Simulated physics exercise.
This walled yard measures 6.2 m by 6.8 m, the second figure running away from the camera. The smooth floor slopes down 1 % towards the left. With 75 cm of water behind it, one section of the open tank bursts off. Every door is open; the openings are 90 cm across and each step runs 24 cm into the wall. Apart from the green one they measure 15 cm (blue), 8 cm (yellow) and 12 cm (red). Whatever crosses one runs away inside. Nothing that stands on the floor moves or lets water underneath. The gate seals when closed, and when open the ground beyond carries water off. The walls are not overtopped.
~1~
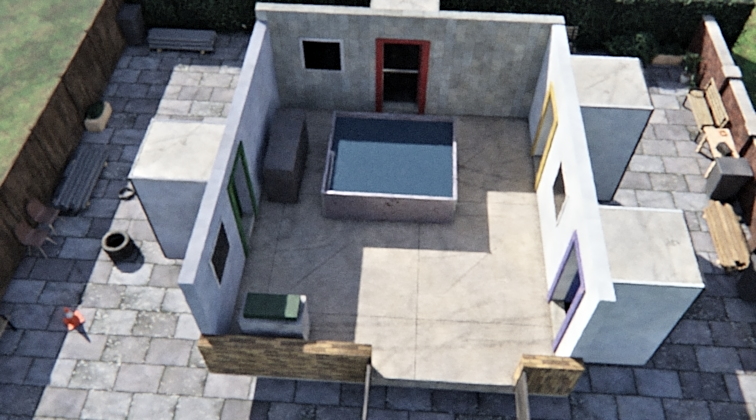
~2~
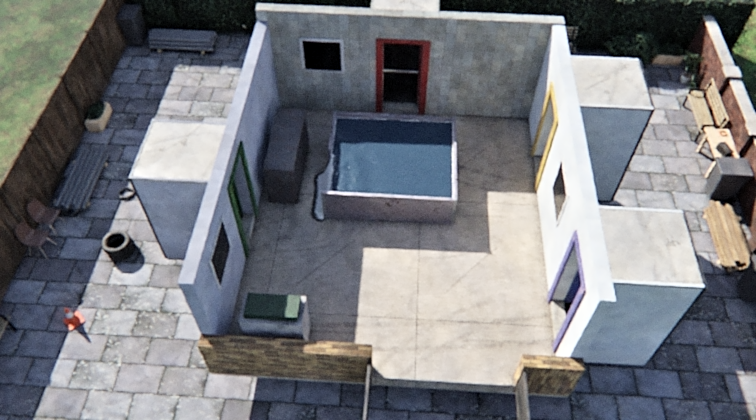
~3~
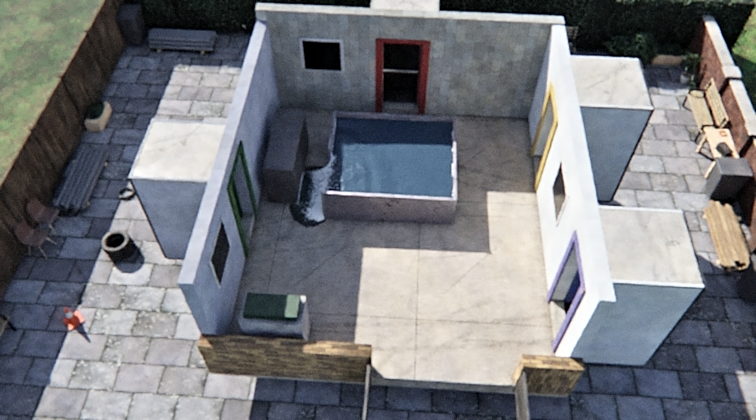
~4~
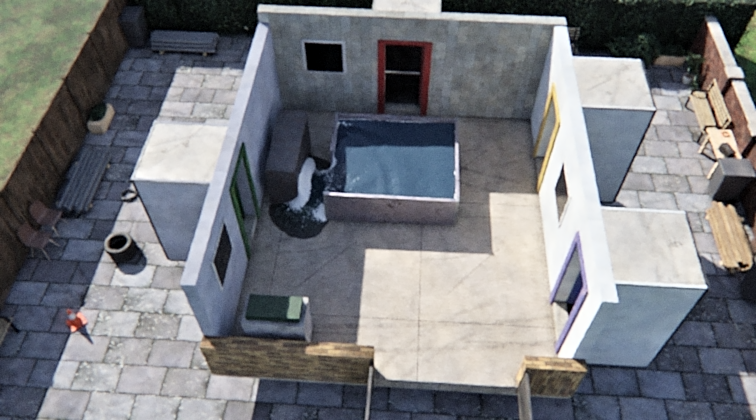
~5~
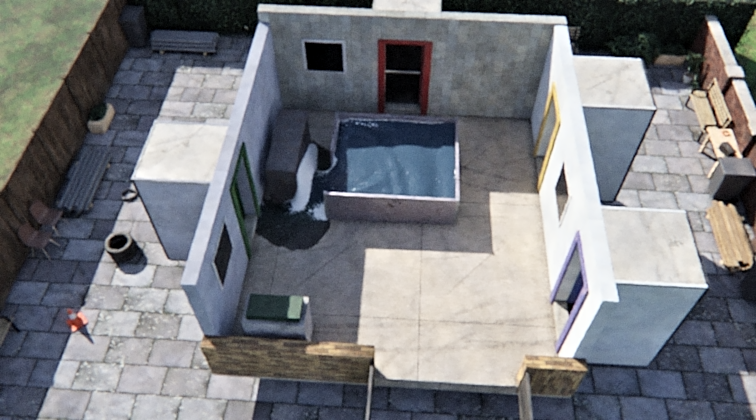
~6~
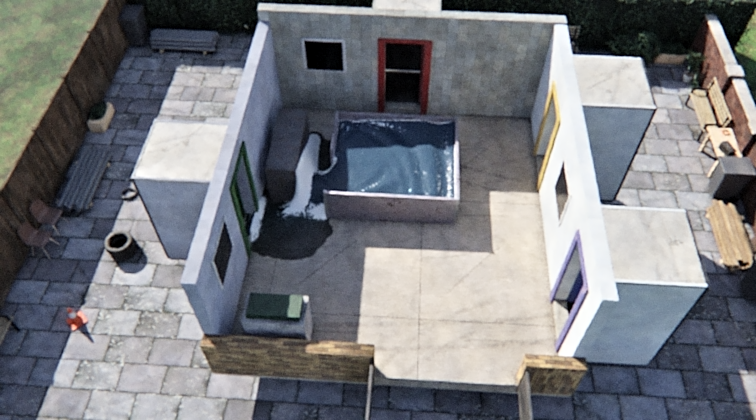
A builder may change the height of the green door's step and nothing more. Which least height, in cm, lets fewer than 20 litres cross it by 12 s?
Some 31 cm above the ground.
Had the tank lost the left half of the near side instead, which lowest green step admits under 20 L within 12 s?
Then roughly 16 cm.
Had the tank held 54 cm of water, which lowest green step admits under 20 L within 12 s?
Then roughly 22 cm.
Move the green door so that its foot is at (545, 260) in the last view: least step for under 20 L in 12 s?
Roughly 8.5 cm.
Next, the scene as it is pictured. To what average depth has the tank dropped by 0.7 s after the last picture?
About 57 cm.
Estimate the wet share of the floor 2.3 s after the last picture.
Some 45 per cent of it.
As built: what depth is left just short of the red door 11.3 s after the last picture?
Roughly 4.0 cm deep.
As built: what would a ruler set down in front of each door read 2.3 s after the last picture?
In cm: Blue 0, green 27, yellow 0, red 7.
Then, 0.7 s after the last picture water covers 20 % of the floor, deepest (63 cm) near (304, 195); 33 cm at the green door, 43 litres in over its 15 cm step.
Then, 2.3 s after the last picture water covers 45 % of the floor, deepest (50 cm) near (229, 347); 27 cm at the green door, 203 litres in over its 15 cm step.
Then, 11.3 s after the last picture water covers 100 % of the floor, deepest (15 cm) near (420, 332); 13 cm at the green door, 283 litres in over its 15 cm step.
At the green door as built, the water peaked near 34 cm, 0.9 s after the last picture.
Run again over the same 12 s with other heights there, 55 litres in over 27 cm, 2 litres over 36.5 cm. The limit of 20 litres is kept from about 31 cm up.
